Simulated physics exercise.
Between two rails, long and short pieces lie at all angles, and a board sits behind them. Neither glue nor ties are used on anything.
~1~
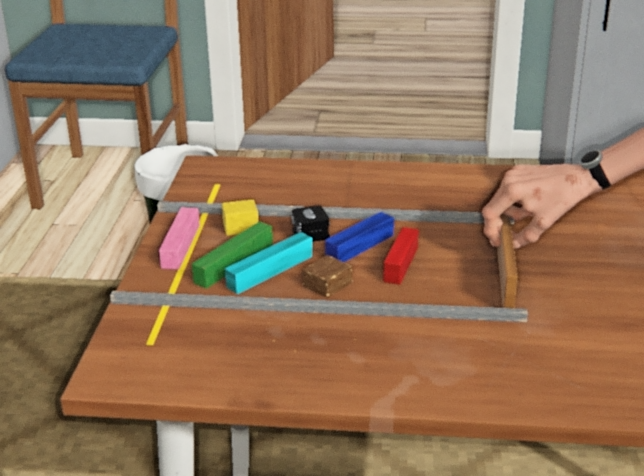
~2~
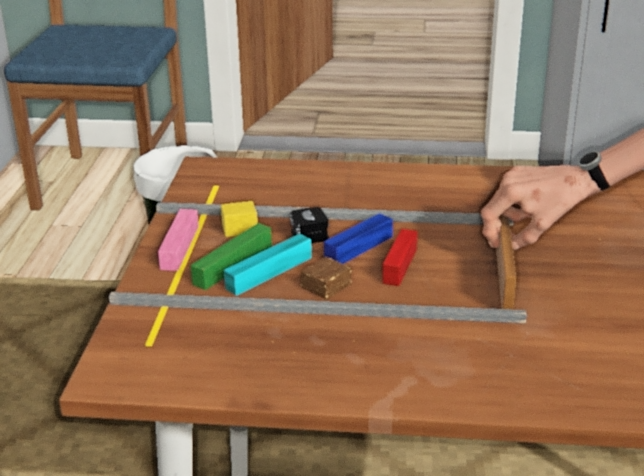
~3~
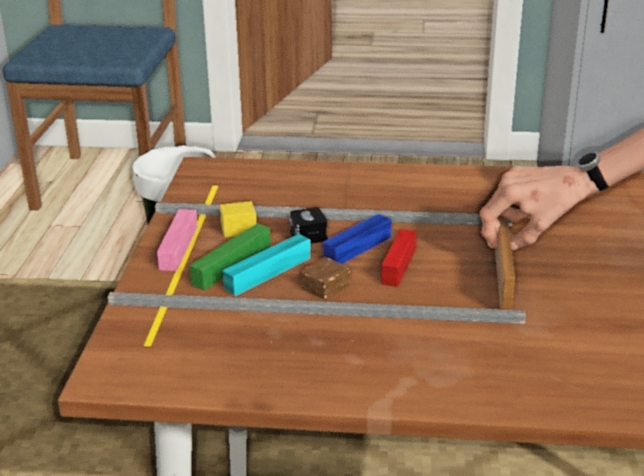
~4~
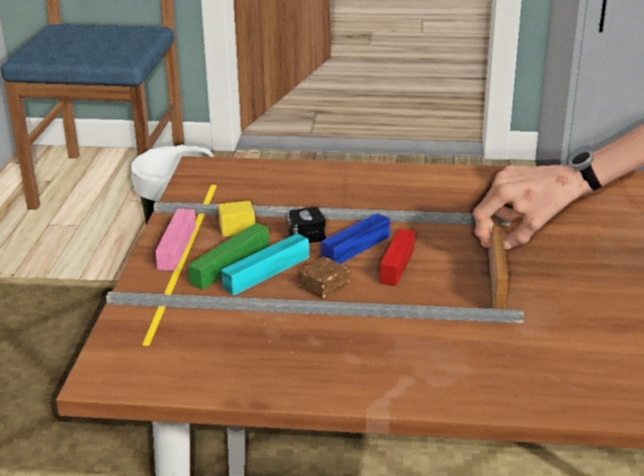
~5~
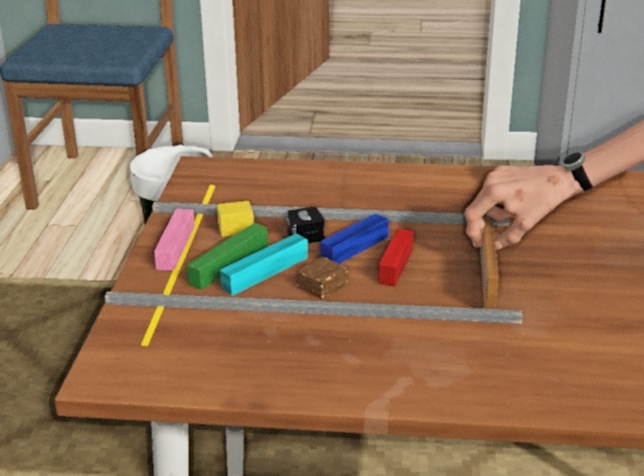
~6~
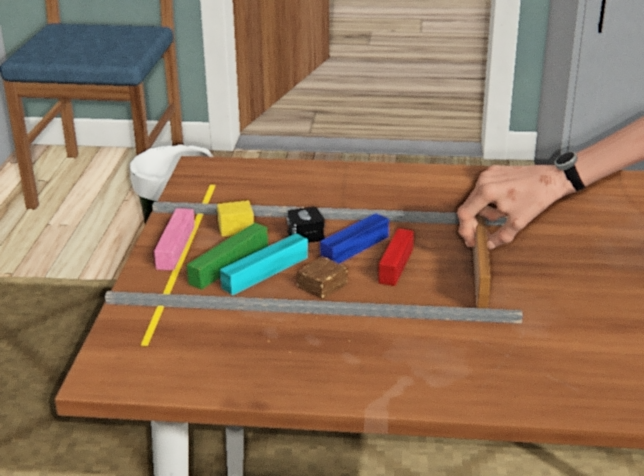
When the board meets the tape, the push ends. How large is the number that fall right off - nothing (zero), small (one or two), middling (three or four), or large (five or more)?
Middling - three or four.
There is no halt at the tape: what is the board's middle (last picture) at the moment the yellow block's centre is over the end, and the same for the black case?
The middle is at (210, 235) when it's the yellow block, and at (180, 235) when it's the black case.
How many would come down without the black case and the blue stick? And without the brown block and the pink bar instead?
The answer is 1 and then 1.
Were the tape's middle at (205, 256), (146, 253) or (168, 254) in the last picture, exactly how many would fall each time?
In order, the counts are 2, 7 and 5.
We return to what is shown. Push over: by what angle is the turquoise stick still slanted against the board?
It measures close to 10 degrees.
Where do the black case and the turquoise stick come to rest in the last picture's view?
The black case at (150, 214), the turquoise stick at (125, 256).
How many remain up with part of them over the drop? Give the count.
Expected count: 2.
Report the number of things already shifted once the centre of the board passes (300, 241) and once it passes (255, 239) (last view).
Tally: First 7; then 8.
A little later, none off yet; pink bar at rest near (175, 238); yellow block at rest near (235, 219); green bar at rest near (229, 255).
Next, none off yet; pink bar at rest near (172, 238); yellow block shifted about its own width near (207, 213); green bar shifted a little near (204, 251).
When it is over, the number that fall off is three or four; down, green bar, yellow block and pink bar.
